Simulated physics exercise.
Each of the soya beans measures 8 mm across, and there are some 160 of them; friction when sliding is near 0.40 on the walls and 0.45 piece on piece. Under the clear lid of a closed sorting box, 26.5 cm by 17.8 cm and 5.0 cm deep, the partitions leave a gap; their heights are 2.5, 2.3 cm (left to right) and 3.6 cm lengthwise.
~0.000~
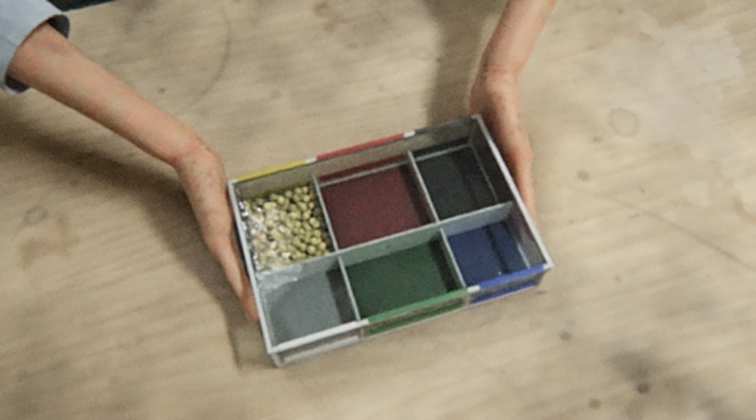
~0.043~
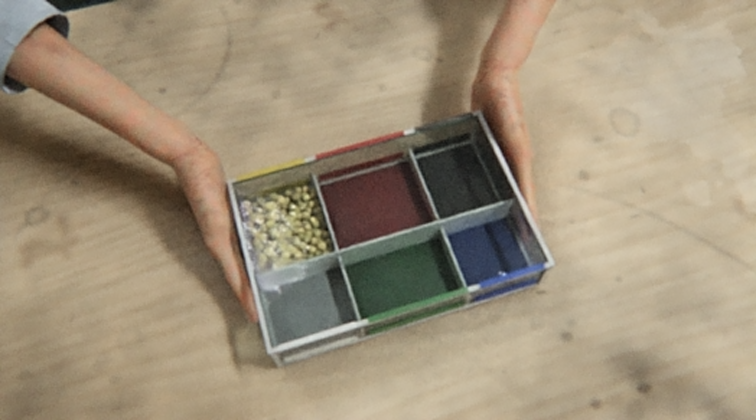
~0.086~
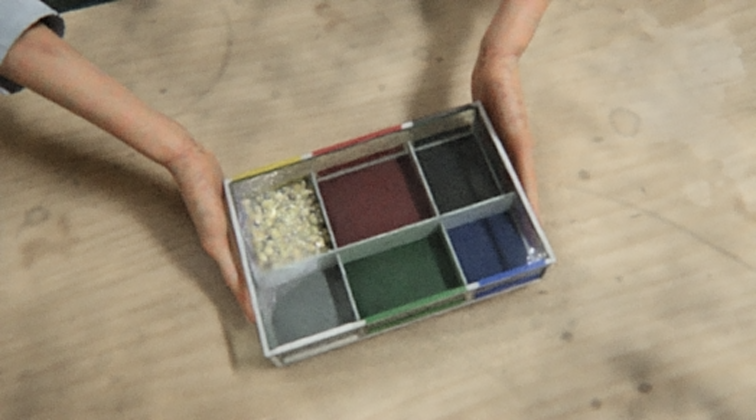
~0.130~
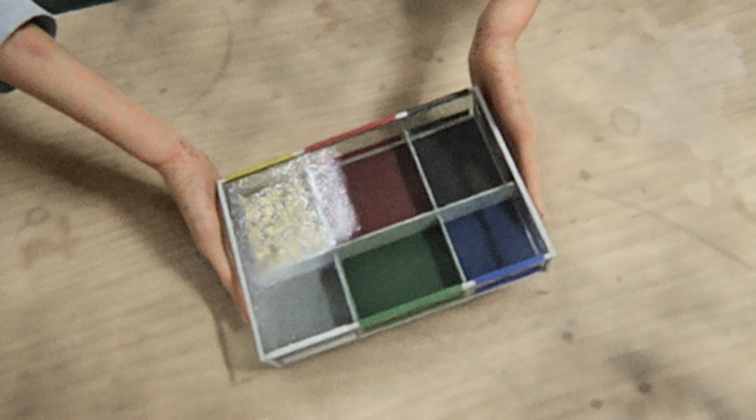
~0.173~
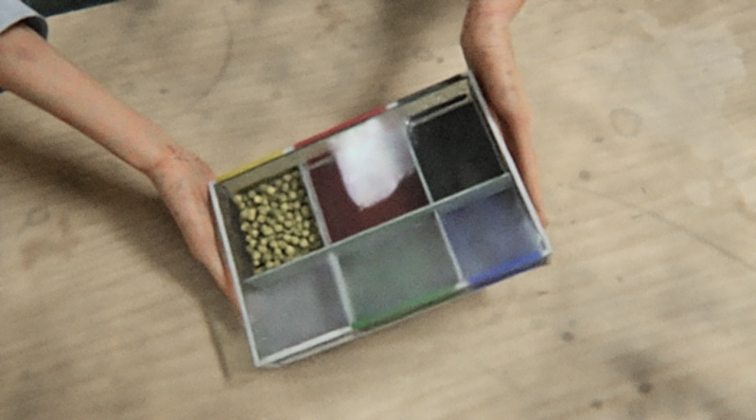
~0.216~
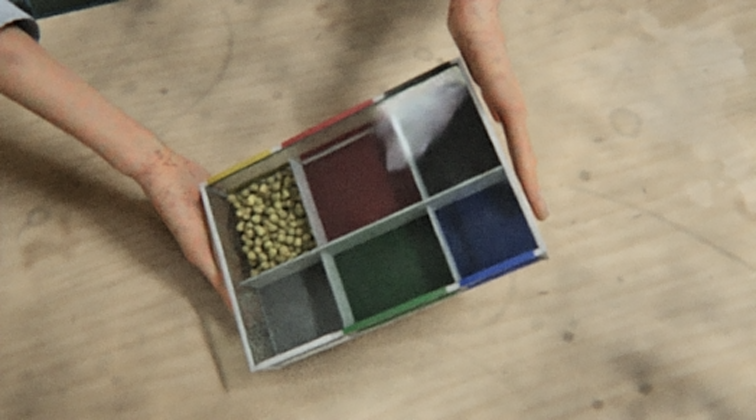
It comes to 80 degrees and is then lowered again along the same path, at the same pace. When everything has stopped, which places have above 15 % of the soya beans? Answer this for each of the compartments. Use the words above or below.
Red: Below; blue: Below; green: Below; yellow: Above; white: Below; black: Below.
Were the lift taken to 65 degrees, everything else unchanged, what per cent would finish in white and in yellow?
In per cent, white comes to 0 and yellow to 100.
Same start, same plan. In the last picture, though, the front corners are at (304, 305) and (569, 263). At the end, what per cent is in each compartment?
It comes out as red at 25 percent, blue at 10 percent, green at 0 percent, yellow at 20 percent, white at 0 percent and black at 45 percent.
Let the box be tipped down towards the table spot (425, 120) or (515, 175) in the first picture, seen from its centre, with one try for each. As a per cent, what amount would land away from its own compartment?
Estimate: Some 35 % and some 80 % respectively.
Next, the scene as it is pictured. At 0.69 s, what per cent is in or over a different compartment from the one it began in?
Roughly 0 percent.
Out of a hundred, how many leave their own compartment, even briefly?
0 %, roughly.
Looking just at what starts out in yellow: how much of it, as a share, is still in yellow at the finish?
Around 100 per cent of it.
After 0.69 s, tilt 78 degrees; yellow 100 %.
After 1.01 s, tilt 32 degrees; yellow 100 %.
Then, at 1.43 s, tilt 0 degrees; yellow 100 %.
By 1.9 s all is still; red 0 %, blue 0 %, green 0 %, yellow 100 %, white 0 %, black 0 %.
